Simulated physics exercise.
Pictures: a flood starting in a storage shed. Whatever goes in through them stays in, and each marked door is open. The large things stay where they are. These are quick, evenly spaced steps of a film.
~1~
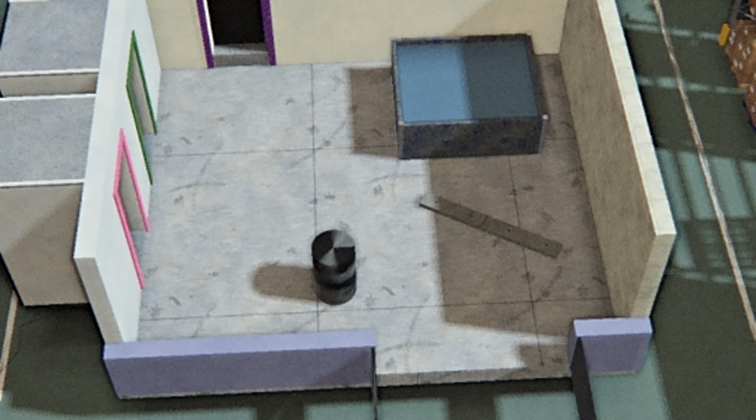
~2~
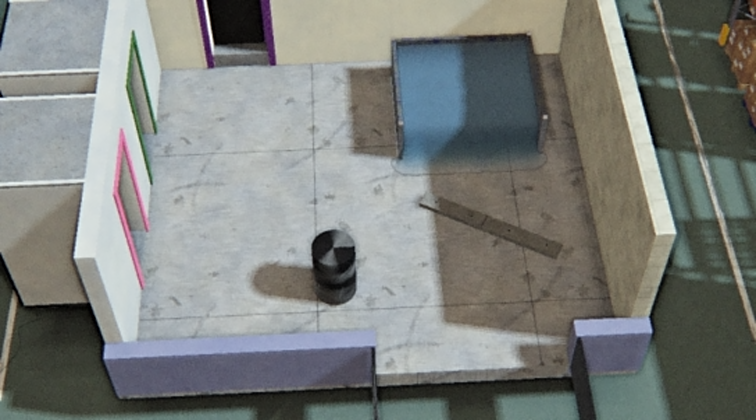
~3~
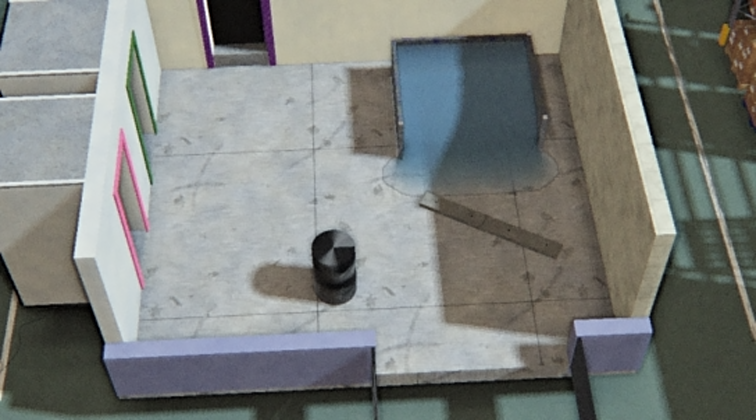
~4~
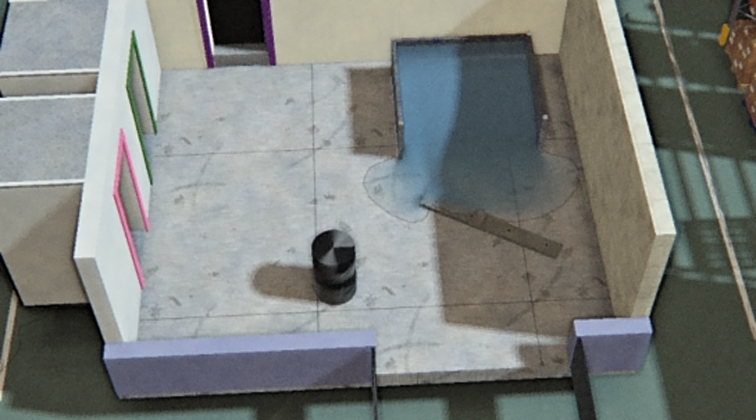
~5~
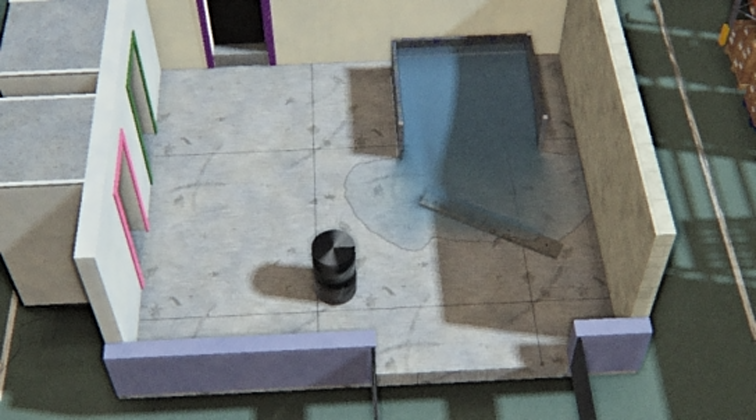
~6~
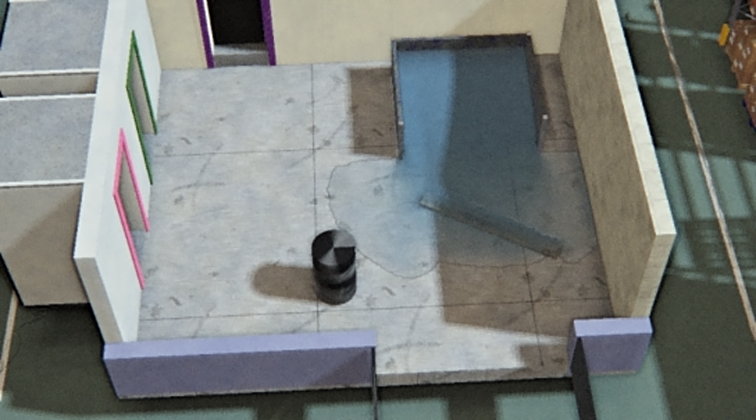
A storage shed with a pale, marked floor and low lilac front walls is seen from above through its open top by a still camera. A dark-rimmed tank of blue water stands at the back right, with a grey plank lying in front of it and a black cylinder near the centre. The tank's front opens and water pours out, spreading forward and sideways around the plank and thinning as it nears the cylinder.
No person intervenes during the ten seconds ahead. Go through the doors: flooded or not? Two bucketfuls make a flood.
Purple door: Up to two buckets. Green door: Up to two buckets. Pink door: Up to two buckets.
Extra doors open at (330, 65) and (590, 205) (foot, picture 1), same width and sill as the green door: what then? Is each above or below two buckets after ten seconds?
First falls short, then exceeds it.
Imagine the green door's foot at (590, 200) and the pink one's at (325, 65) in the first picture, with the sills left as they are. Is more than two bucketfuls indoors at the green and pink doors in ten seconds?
Lab note - green: Over the limit; pink: Under the limit.
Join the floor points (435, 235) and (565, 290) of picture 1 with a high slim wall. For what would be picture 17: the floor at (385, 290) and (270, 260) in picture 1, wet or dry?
Submerged, then submerged.
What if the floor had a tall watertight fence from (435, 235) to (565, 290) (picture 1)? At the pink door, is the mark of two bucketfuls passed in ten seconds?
Pink: Above the mark.
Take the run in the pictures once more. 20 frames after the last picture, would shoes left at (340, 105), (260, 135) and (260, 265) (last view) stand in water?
Point 1: Not wet; point 2: Not wet; point 3: Drenched.
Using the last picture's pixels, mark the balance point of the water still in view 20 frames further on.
Somewhere near (451, 231).
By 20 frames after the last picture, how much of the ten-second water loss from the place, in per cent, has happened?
By my reckoning, 65 %.
A moment on, water covers 40 % of the floor; the purple door not reached, the green door not reached, the pink door not reached.
Next, water covers 45 % of the floor; the purple door not reached, the green door not reached, the pink door not reached.
Then, water covers 60 % of the floor; the purple door not reached, the green door not reached, the pink door wet at the sill, nothing in.
Later, water covers 70 % of the floor; the purple door not reached, the green door wet at the sill, nothing in, the pink door under two buckets in.
In the end, water covers 90 % of the floor; the purple door wet at the sill, nothing in, the green door wet at the sill, nothing in, the pink door under two buckets in.
